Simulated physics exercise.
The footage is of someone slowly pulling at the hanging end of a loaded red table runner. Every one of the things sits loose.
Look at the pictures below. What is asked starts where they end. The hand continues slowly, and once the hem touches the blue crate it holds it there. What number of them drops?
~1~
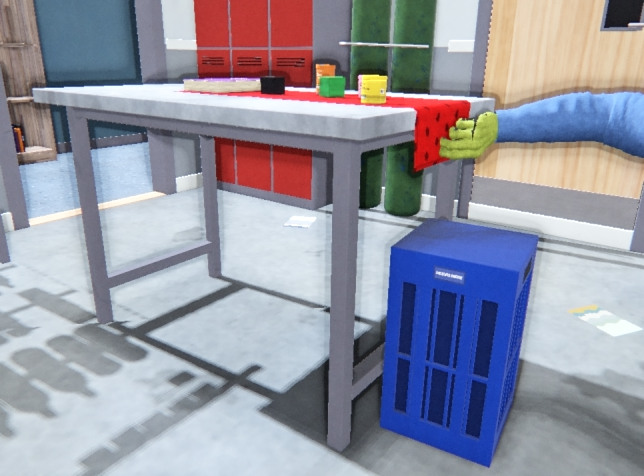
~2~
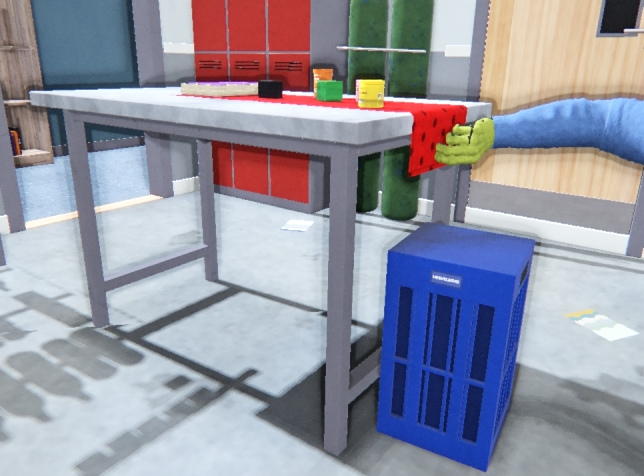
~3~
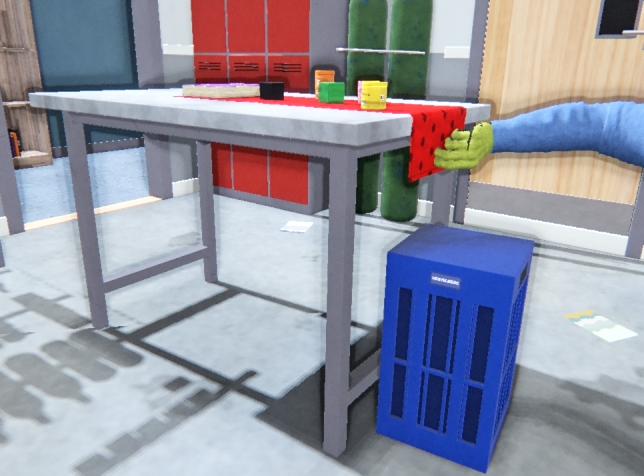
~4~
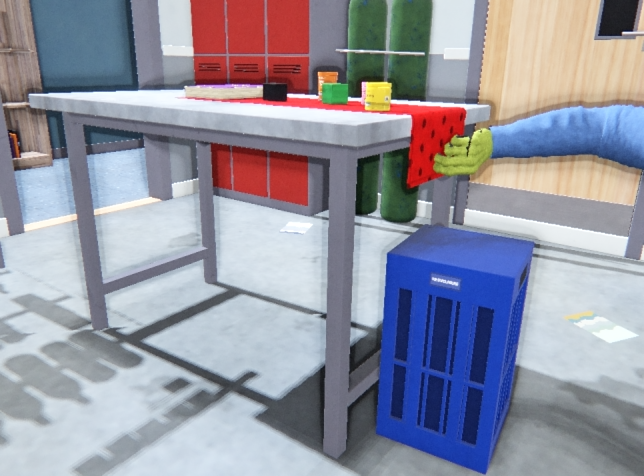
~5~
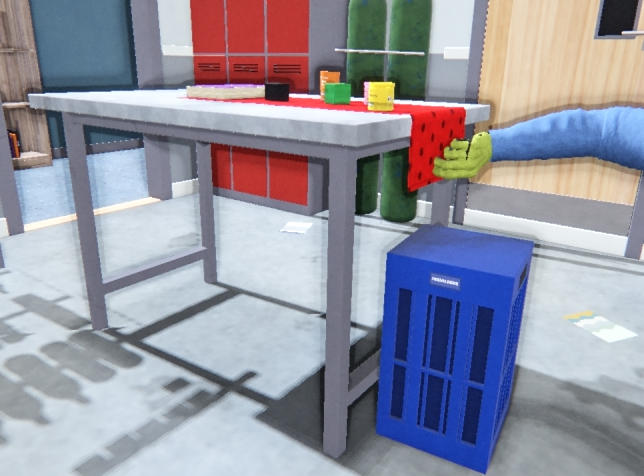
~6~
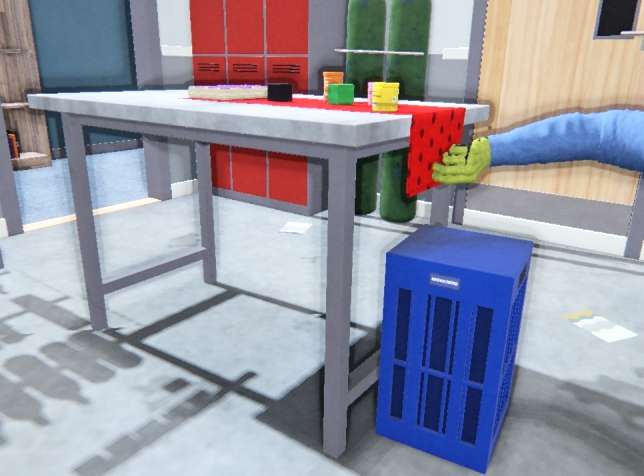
The tally of things that come off will be one.
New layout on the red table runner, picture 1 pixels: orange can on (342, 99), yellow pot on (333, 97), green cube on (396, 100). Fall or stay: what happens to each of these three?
The orange can remains up; the yellow pot does not fall; the green cube comes down.
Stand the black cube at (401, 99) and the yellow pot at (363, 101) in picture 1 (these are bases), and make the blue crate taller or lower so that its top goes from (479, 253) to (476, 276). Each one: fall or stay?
Outcome for the black cube: It is lost. Outcome for the yellow pot: It is lost.
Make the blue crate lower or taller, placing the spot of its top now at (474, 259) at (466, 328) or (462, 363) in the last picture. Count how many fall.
We'd see 3, then 4.
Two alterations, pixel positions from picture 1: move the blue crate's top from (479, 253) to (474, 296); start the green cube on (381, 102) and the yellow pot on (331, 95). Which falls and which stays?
Observed: Green cube departs; yellow pot remains seated.
Early on, hem near (433, 214); all still up.
Midway, hem on the crate; yellow pot gone.
Finally, hem on the crate; yellow pot gone. The workbench loses one.
